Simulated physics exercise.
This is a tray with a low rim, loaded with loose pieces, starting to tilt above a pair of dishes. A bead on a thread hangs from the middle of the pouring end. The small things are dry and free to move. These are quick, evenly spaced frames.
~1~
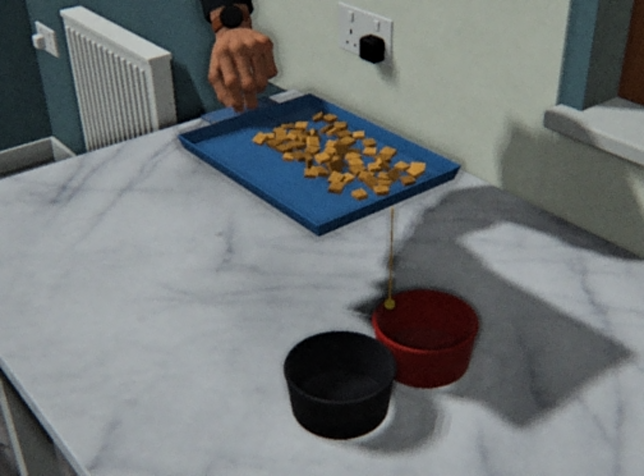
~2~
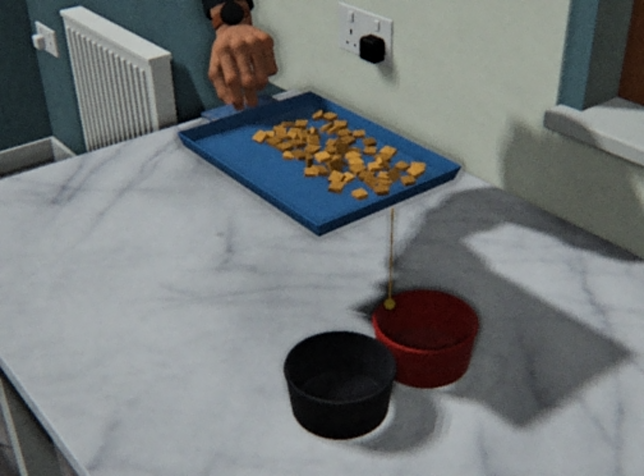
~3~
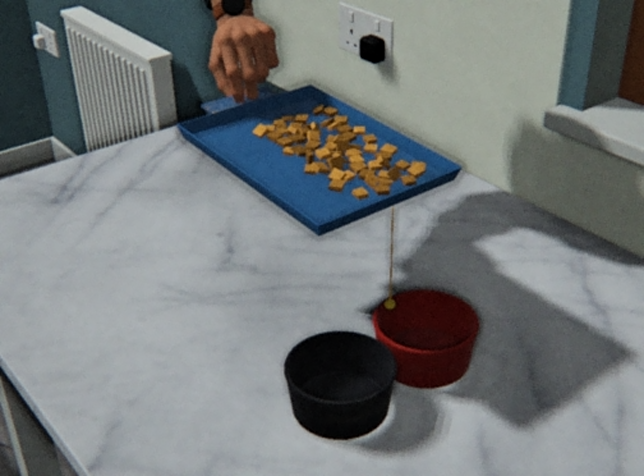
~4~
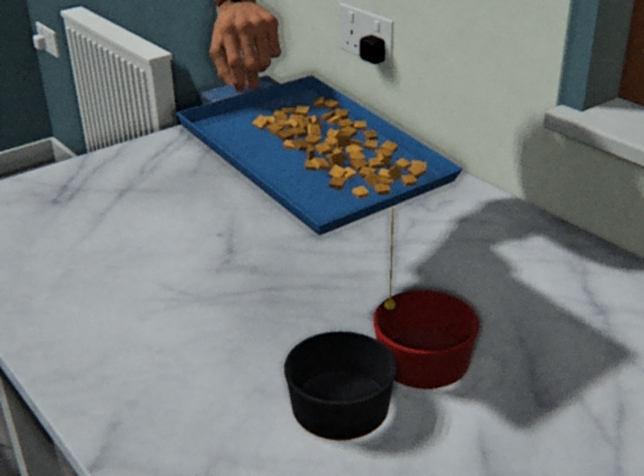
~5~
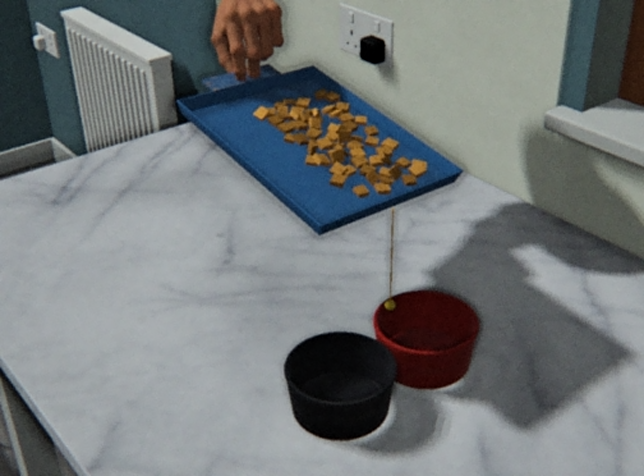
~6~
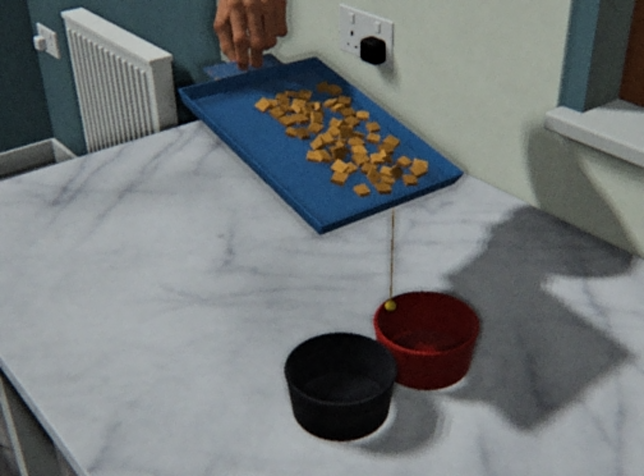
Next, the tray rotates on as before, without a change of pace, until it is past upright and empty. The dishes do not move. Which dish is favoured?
Fuller: The right-hand dish.
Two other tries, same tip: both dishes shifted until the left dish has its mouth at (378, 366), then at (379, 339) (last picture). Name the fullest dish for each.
First right, then the right one.
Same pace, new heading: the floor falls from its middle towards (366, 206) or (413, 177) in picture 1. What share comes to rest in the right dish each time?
Near 30 % and 30 %.
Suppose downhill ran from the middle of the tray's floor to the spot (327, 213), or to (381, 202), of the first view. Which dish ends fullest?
At the first place the left-hand dish, at the second the right-hand dish.
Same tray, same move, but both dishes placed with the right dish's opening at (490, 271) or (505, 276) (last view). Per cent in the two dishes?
The first gives 60 %, the second 70 %.
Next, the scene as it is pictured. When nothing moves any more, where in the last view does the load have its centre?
Close to (451, 352).
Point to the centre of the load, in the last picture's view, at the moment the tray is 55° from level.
Roughly at (413, 163).
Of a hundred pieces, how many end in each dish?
The left dish has 0 per cent, the right dish has 60.
Soon after the last picture, tray tipped steeply; all on the tray.
A little later, tray tipped right over; about two thirds on the tray; about a quarter in the right dish; a small part outside both.
Later still, tray tipped past a quarter turn; about two thirds in the right dish; about a third outside both.
At rest, tray tipped past a quarter turn; none in the left dish; about two thirds in the right dish; about a third outside both.
